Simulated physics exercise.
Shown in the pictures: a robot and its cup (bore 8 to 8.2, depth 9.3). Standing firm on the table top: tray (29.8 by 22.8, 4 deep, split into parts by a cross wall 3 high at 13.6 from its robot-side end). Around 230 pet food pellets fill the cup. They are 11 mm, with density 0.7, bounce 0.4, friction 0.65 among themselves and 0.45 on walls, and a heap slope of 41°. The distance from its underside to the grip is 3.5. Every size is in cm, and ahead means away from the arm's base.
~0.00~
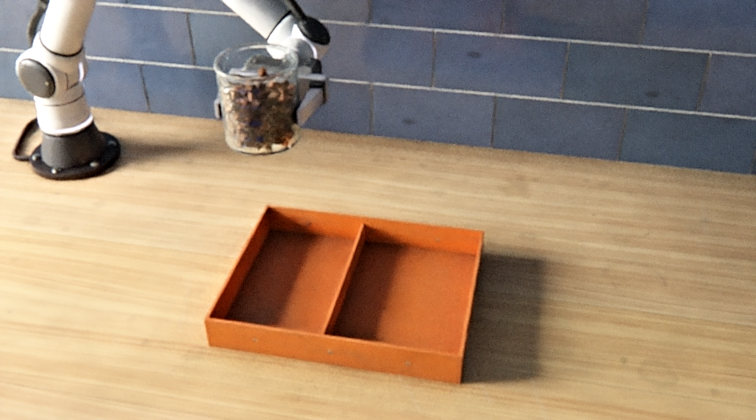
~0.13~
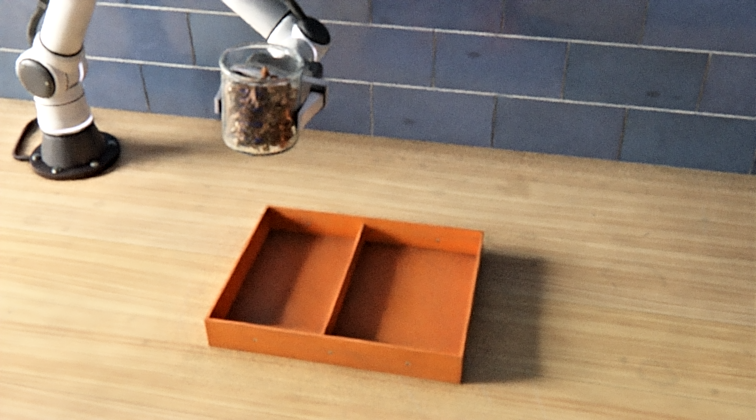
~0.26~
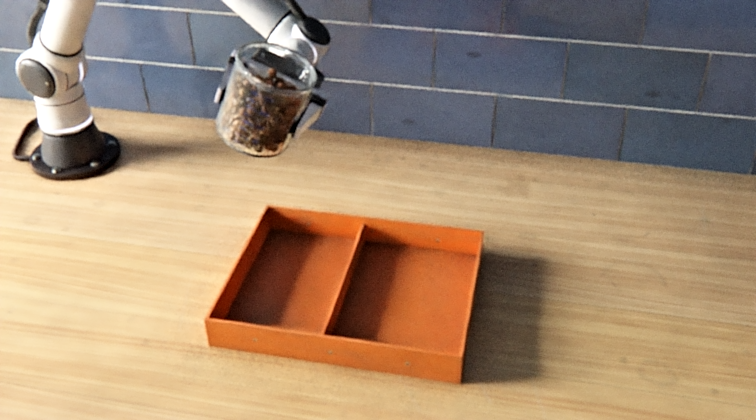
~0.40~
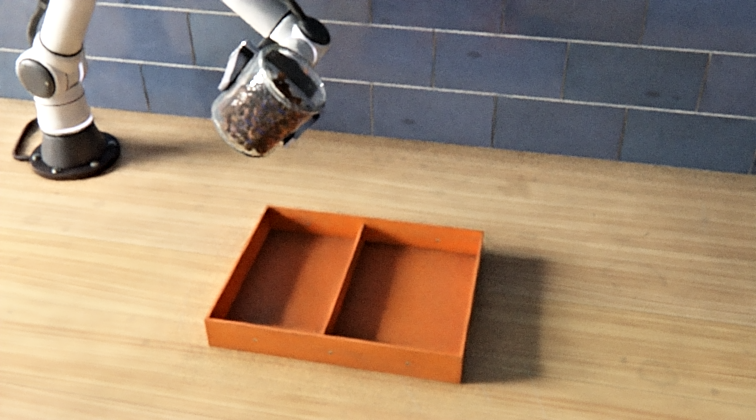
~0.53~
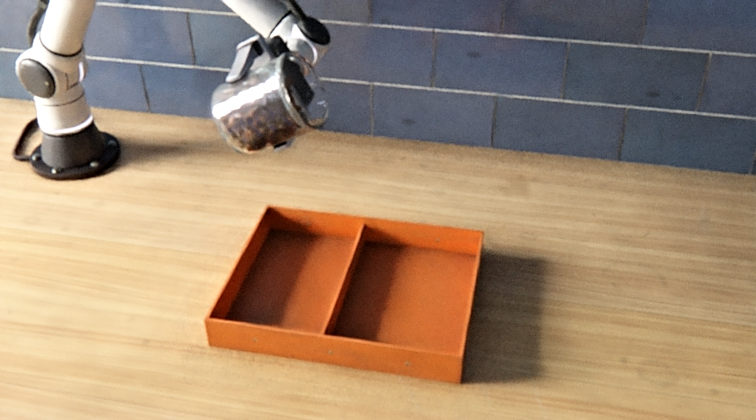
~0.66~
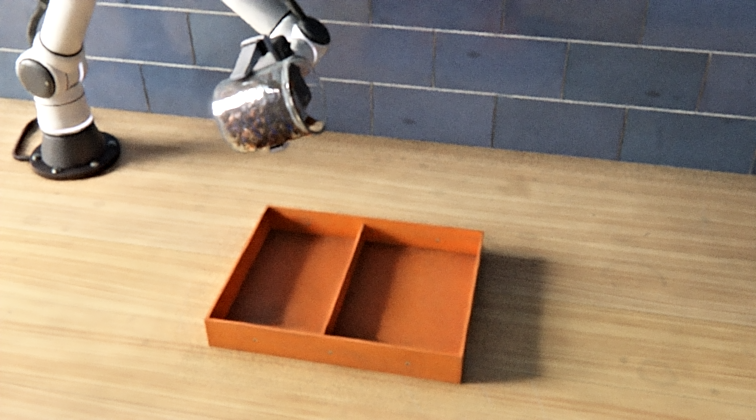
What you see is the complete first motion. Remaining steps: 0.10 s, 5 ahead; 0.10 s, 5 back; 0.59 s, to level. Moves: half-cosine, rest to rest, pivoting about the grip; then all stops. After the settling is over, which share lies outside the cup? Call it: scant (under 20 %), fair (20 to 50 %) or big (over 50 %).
Fair; 20 to 50 %.
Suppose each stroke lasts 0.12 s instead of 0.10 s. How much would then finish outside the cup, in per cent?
Roughly 25 percent then.
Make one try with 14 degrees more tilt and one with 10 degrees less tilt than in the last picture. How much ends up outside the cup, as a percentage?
About 60 and 20 per cent.
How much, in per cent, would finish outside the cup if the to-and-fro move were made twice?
It would come to about 40 %.
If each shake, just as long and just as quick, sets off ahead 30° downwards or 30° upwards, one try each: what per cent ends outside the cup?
Result: Approx. 15 % and 60 %, one try each.
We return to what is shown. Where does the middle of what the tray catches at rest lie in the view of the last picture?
Centre estimate: Around (417, 295).
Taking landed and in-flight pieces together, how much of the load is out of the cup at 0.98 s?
About 30 per cent.
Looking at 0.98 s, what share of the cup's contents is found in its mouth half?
Near 45 %.
After 0.98 s, tilted 61° forward, highest piece 28 above the table; 166 in the cup, 4 in the far-side part, 64 in flight or on a rim.
After 1.29 s, tilted 11° forward, highest piece 31 above the table; 164 in the cup, 55 in the far-side part, 9 on the table or floor, 4 in the robot-side part, 2 in flight or on a rim.
After 1.65 s, level, highest piece 30 above the table; 164 in the cup, 55 in the far-side part, 11 on the table or floor, 4 in the robot-side part.
After 2.70 s, level, highest piece 30 above the table; 164 in the cup, 55 in the far-side part, 11 on the table or floor, 4 in the robot-side part.
At rest, 164 in the cup, 55 in the far-side part, 11 on the table or floor, 4 in the robot-side part. That is 30 % outside the cup.
